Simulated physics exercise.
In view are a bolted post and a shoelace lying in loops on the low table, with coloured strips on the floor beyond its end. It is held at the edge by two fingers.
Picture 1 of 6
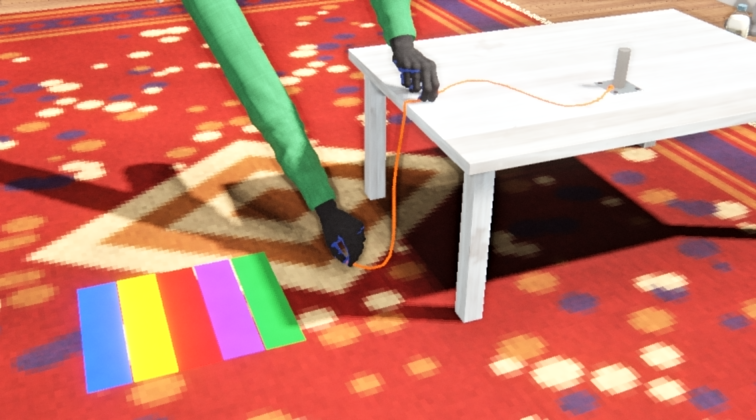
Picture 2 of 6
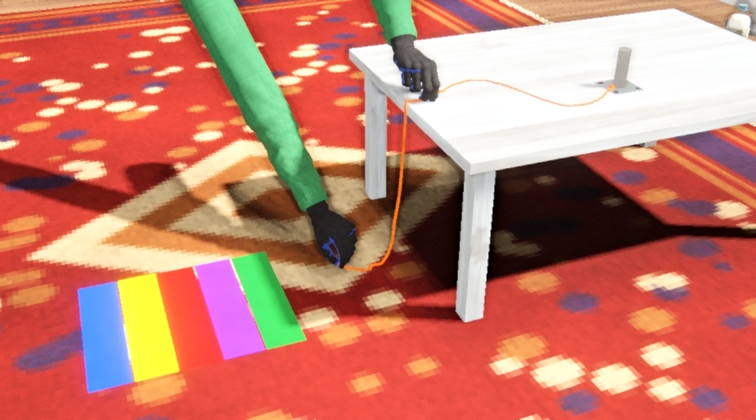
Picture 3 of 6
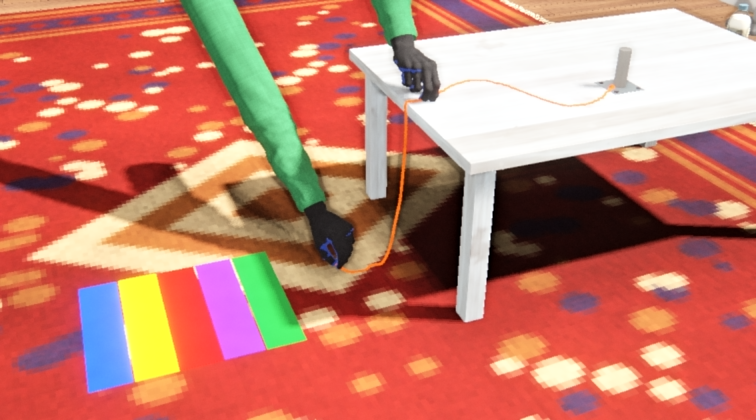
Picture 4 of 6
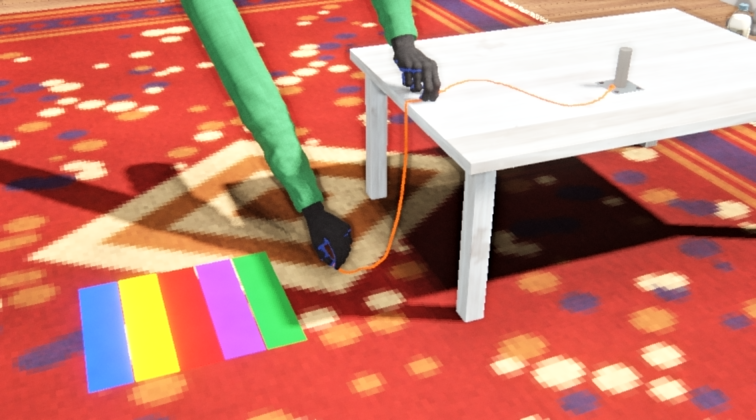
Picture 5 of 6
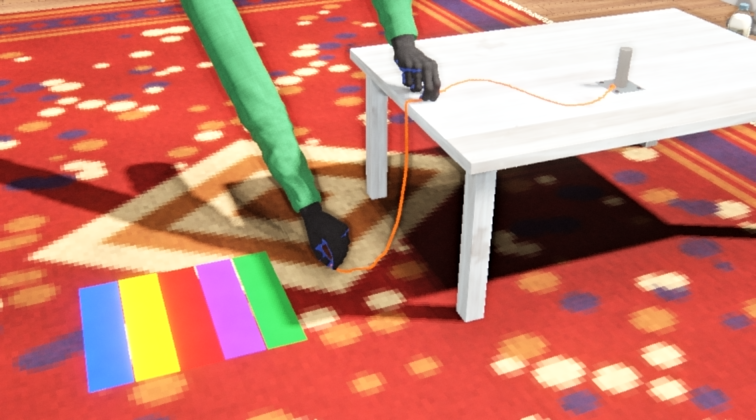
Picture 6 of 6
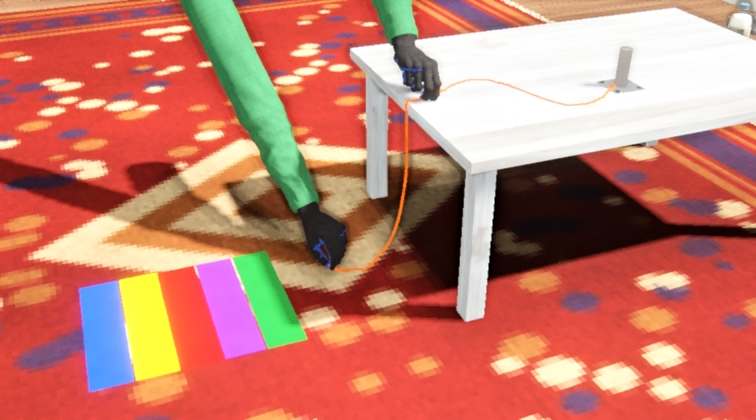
At first, an orange cord runs from a small upright post across a white table, under one dark hand at the edge, and down to another hand near coloured strips on a red patterned rug. The lower hand then shifts slightly left, drawing the cord's end with it, while the upper hand stays put.
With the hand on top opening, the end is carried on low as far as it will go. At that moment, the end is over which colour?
Over yellow.
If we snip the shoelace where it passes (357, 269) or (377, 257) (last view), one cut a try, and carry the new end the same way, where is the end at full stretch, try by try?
First (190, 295), then (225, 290).
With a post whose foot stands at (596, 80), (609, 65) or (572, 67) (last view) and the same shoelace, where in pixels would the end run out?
Try by try: (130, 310), (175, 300) and (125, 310).
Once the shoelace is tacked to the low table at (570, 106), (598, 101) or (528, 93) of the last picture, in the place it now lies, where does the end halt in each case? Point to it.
First near (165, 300), then near (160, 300), then near (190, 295).
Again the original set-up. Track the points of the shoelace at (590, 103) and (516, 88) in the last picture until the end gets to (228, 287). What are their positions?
Result - first point (557, 89), second point (477, 97).
Soon after, end near (228, 287); over purple.
After that, end near (176, 298); over red.
At the stop, end near (143, 305); over yellow. It gets as far as the yellow strip.
